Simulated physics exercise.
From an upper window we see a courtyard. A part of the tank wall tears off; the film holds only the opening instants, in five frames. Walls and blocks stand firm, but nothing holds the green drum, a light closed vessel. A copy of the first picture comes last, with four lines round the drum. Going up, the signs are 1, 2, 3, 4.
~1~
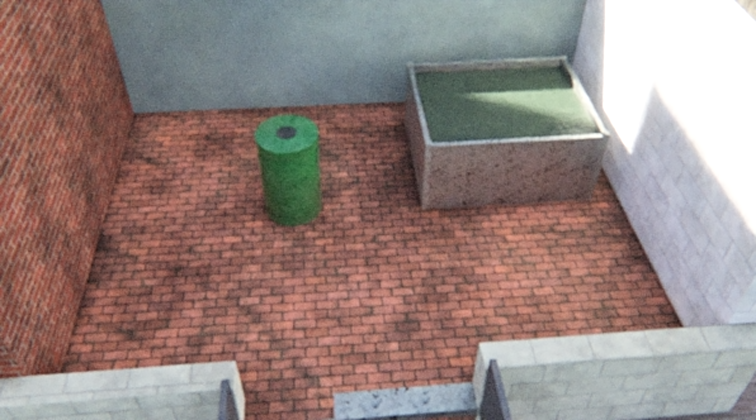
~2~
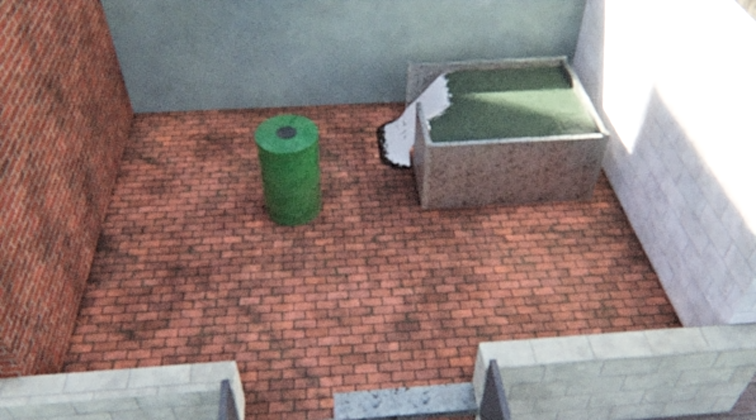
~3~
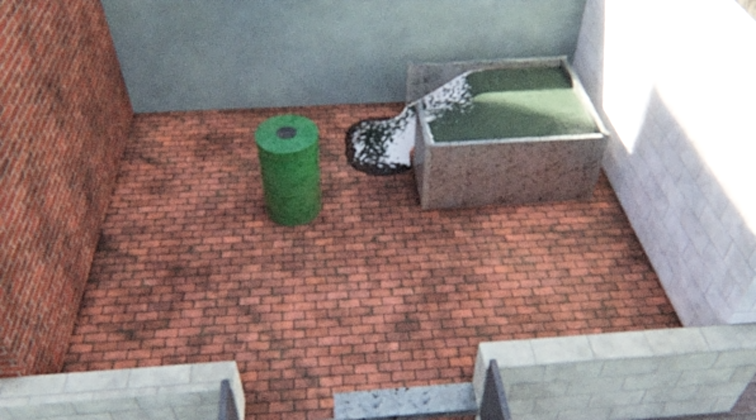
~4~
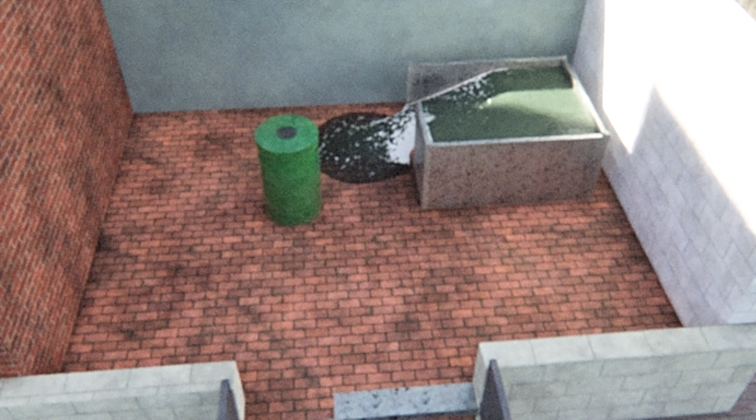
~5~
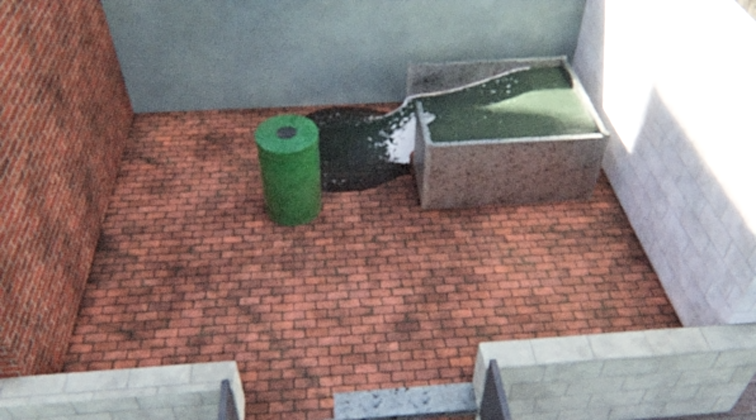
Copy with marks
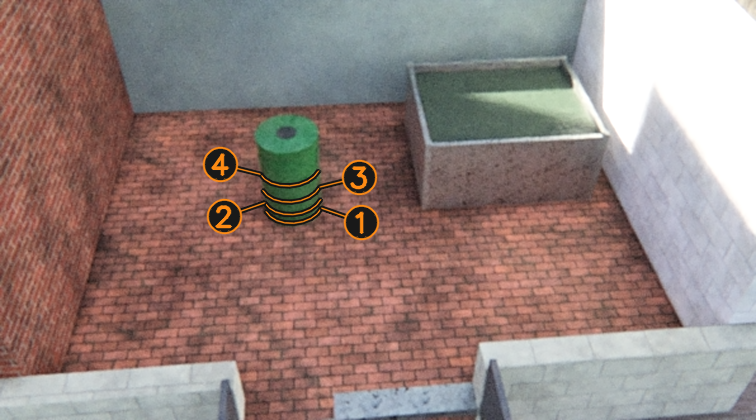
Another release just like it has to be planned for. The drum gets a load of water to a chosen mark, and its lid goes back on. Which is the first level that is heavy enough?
The answer is line 2.
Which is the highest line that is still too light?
That is line 1.
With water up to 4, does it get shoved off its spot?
No.
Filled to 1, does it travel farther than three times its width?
No.
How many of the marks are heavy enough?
Three of the four.
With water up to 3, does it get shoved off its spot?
No, not at all.
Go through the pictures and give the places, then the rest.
Lid of the green drum at (286, 133); tank full, its middle at (501, 104); open gate at (359, 355), in the first frame.
In the second frame, 1 % of the ground under water, its edge towards the drum at (388, 156).
In the third frame, 3 % of the ground under water, its edge towards the drum at (353, 158).
In the fourth frame, 6 % of the ground under water, its edge towards the drum at (343, 173).
Lid of the green drum at (286, 133); 9 % of the ground under water, its edge towards the drum at (313, 178), in the fifth frame.
In orange, 1 at (293, 223); 2 at (292, 214); 3 at (291, 202); 4 at (289, 185); from the bottom up 1, 2, 3, 4.
If 1 is chosen, it is pushed about twice its own width away.
If 2 is chosen, it shifts by a finger or two and stays.
If 3 is chosen, it does not move.
If 4 is chosen, it does not move.
